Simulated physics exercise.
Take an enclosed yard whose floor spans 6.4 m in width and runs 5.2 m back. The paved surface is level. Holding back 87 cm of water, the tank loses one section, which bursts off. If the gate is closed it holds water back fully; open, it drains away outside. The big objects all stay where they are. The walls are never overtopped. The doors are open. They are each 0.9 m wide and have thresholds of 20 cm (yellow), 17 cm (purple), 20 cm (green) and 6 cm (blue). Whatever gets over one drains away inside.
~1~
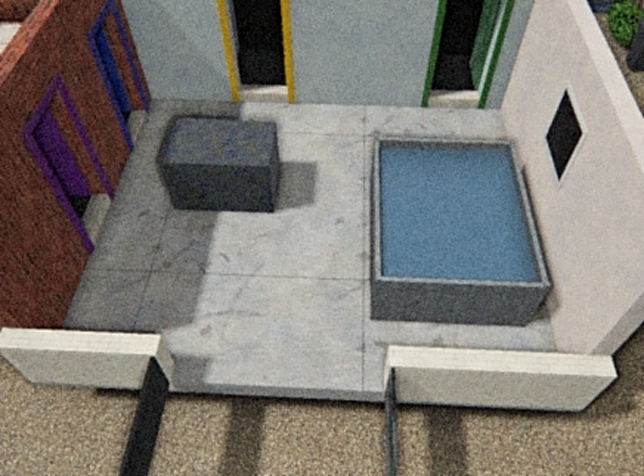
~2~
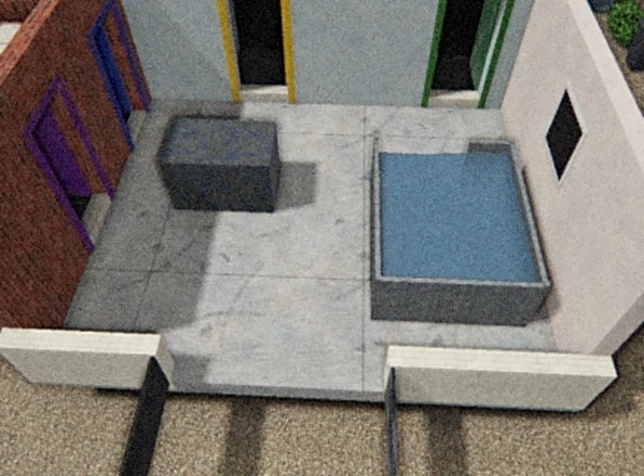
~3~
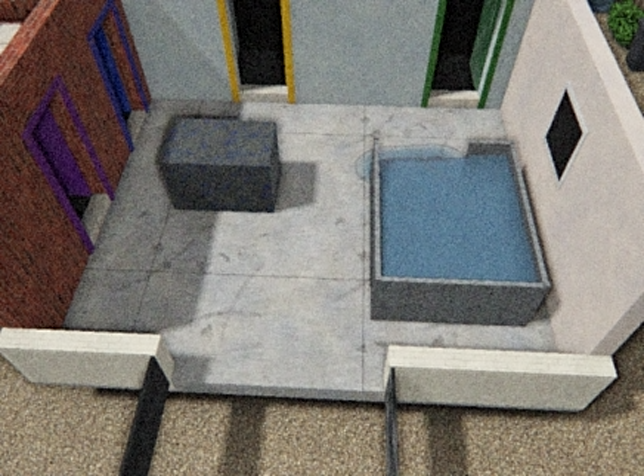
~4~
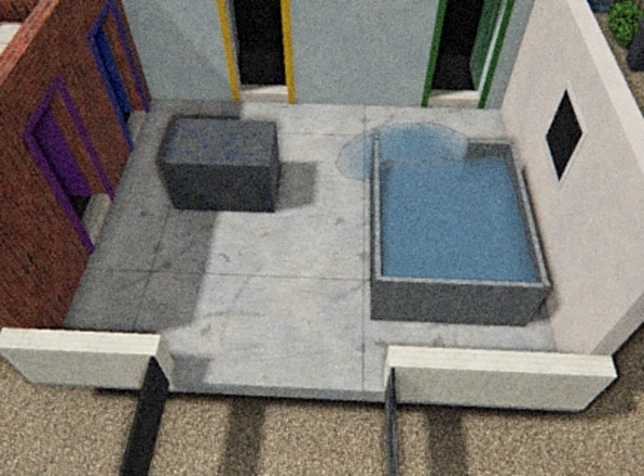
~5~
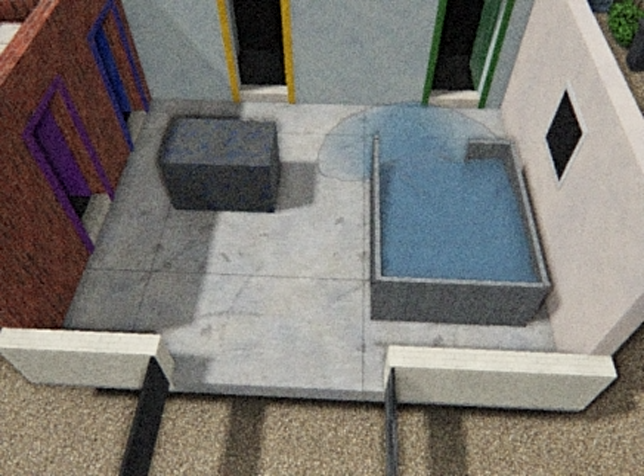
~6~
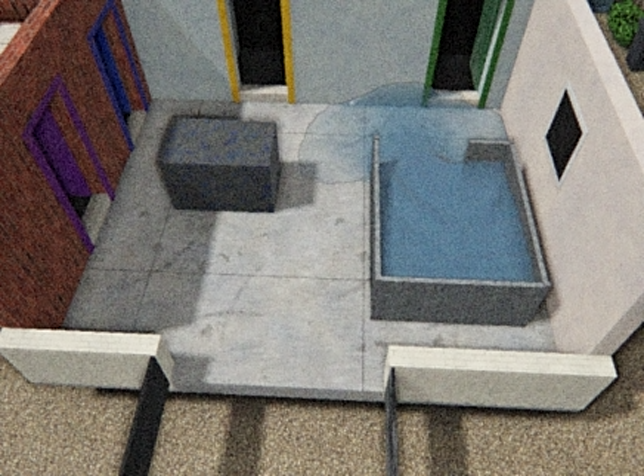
Blue water poured out through a gap in the far side of a gray tank in a walled yard, spreading across the pale floor toward the back wall while a dark block nearby stayed still.
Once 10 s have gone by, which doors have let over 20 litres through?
In order: The yellow door will undershoot the limit, the purple door will undershoot the limit, the green door will overshoot the limit, the blue door will overshoot the limit.
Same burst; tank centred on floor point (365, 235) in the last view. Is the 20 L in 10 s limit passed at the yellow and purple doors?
Yellow: Too much; purple: Within limit.
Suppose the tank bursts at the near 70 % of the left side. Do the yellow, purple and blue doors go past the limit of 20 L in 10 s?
Then yellow would come out on the low side, purple on the high side and blue on the high side.
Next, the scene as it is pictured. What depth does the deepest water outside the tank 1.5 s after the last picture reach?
It tops out at some 51 cm.
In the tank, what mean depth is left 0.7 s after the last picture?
Around 54 cm on average.
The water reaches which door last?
The purple door.
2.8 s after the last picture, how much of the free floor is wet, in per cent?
Covered: Roughly 55 per cent.
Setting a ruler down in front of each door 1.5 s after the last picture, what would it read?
Yellow 19 cm, purple 0 cm, green 41 cm, blue 15 cm.
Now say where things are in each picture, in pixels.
In the first frame, still water, 87 cm deep, in the tank at (451, 207).
In the second frame, the front is at a hidden place, 0.7 m from the gap on the tank's far side; 0.4 m2 of floor is under water; 87 cm left at the back of the tank.
In the third frame, water pours out on the tank's far side and has run 1.1 m, to a hidden place; typically 14 cm deep outside, 87 cm at the tank's back.
In the fourth frame, the front is at (428, 125), 1.5 m from the gap on the tank's far side; 2.7 m2 of floor is under water; 87 cm left at the back of the tank.
In the fifth frame, water pours out on the tank's far side and has run 2.1 m, to (443, 108); typically 8 cm deep outside, 82 cm at the tank's back.
In the sixth frame, water pours out on the tank's far side and has run 2.4 m, to (486, 109); typically 7 cm deep outside, 74 cm at the tank's back.
Then, 0.7 s after the last picture water covers 25 % of the floor and is deepest (53 cm) near (396, 111); yellow door 14 cm at the sill, 0 L in, purple door not reached, green door 41 cm at the sill, 52 L in, blue door not reached.
Then, 1.5 s after the last picture water covers 40 % of the floor and is deepest (51 cm) near (497, 114); yellow door 19 cm at the sill, 0 L in, purple door not reached, green door 41 cm at the sill, 164 L in, blue door 15 cm at the sill, 7 L in.
Then, 2.8 s after the last picture water covers 55 % of the floor and is deepest (34 cm) near (558, 381); yellow door 13 cm at the sill, 0 L in, purple door 7 cm at the sill, 0 L in, green door 27 cm at the sill, 260 L in, blue door 27 cm at the sill, 208 L in.
Then, 5.3 s after the last picture water covers 80 % of the floor and is deepest (22 cm) near (197, 111); yellow door 10 cm at the sill, 0 L in, purple door 7 cm at the sill, 0 L in, green door 16 cm at the sill, 274 L in, blue door 20 cm at the sill, 479 L in.
Then, 9.3 s after the last picture water covers 95 % of the floor and is deepest (14 cm) near (84, 274); yellow door 11 cm at the sill, 0 L in, purple door 6 cm at the sill, 0 L in, green door 8 cm at the sill, 275 L in, blue door 13 cm at the sill, 666 L in.
